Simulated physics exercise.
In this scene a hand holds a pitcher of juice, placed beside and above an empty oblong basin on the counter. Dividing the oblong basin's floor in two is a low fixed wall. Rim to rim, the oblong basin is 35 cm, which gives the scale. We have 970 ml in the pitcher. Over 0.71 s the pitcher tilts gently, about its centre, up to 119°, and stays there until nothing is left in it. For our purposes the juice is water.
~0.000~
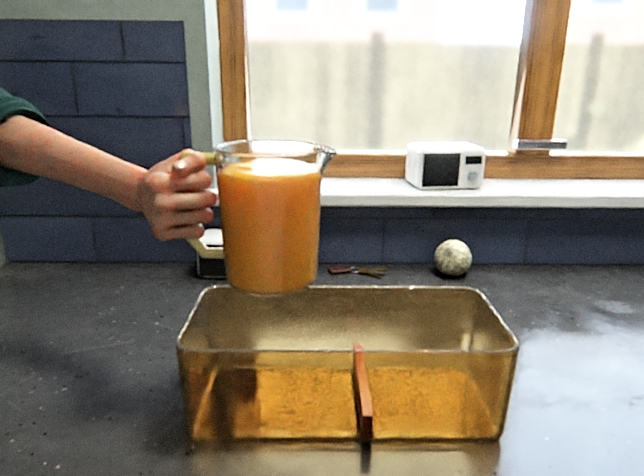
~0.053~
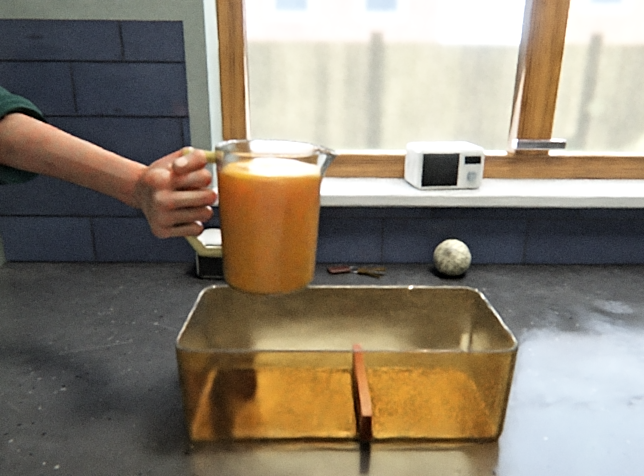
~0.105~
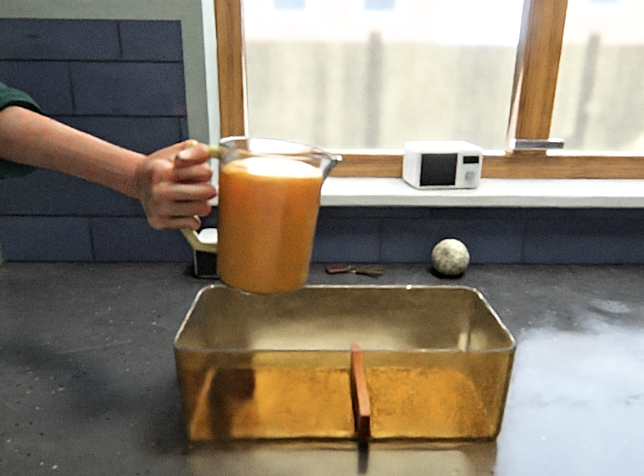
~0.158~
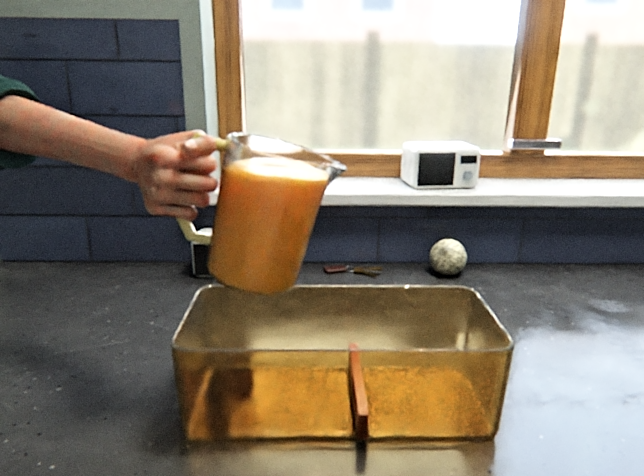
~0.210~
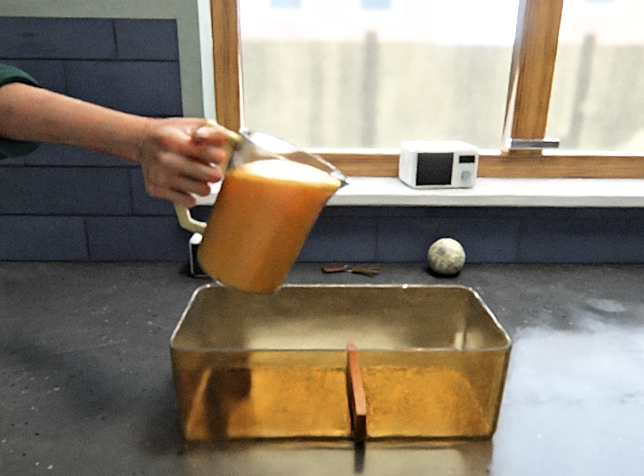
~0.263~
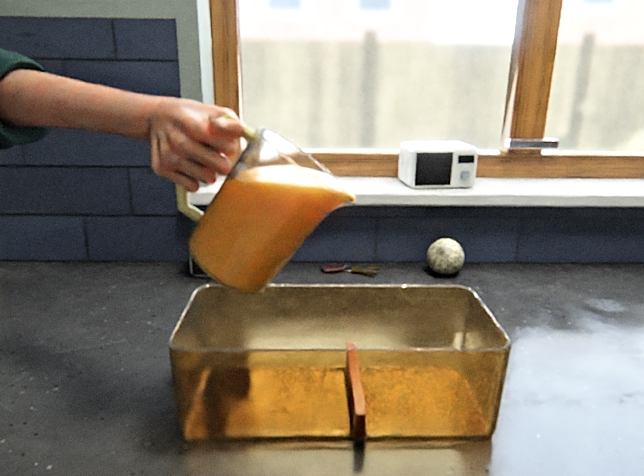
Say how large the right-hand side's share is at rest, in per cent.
Its share is roughly 64 per cent.
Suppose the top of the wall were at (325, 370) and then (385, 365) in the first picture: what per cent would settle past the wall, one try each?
First try about 90 %, second try about 35 %.
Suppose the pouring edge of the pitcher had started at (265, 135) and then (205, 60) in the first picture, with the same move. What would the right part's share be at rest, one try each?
First 15, then 20 per cent.
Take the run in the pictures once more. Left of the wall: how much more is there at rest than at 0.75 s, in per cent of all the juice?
Roughly 16 percent.
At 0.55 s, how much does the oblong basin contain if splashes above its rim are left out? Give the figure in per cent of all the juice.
Roughly 26 percent.
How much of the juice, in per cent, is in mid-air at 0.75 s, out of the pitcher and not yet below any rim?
Roughly 8 %.
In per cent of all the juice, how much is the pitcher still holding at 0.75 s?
9 per cent or thereabouts.
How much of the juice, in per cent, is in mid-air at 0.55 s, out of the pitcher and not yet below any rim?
At that moment, about 18 percent.
After 0.55 s the tilt is 104° and 56 per cent is still to pour, 0 is left of the wall and 25 right of it.
After 0.75 s the tilt is 119° and 9 per cent is still to pour, 19 is left of the wall and 64 right of it.
After 0.97 s the tilt is 119° and 0 per cent is still to pour, 24 is left of the wall and 74 right of it.
After 1.21 s the tilt is 119° and 0 per cent is still to pour, 30 is left of the wall and 68 right of it.
In the end 34 per cent lies left of the wall, 64 right of it and 2 outside.
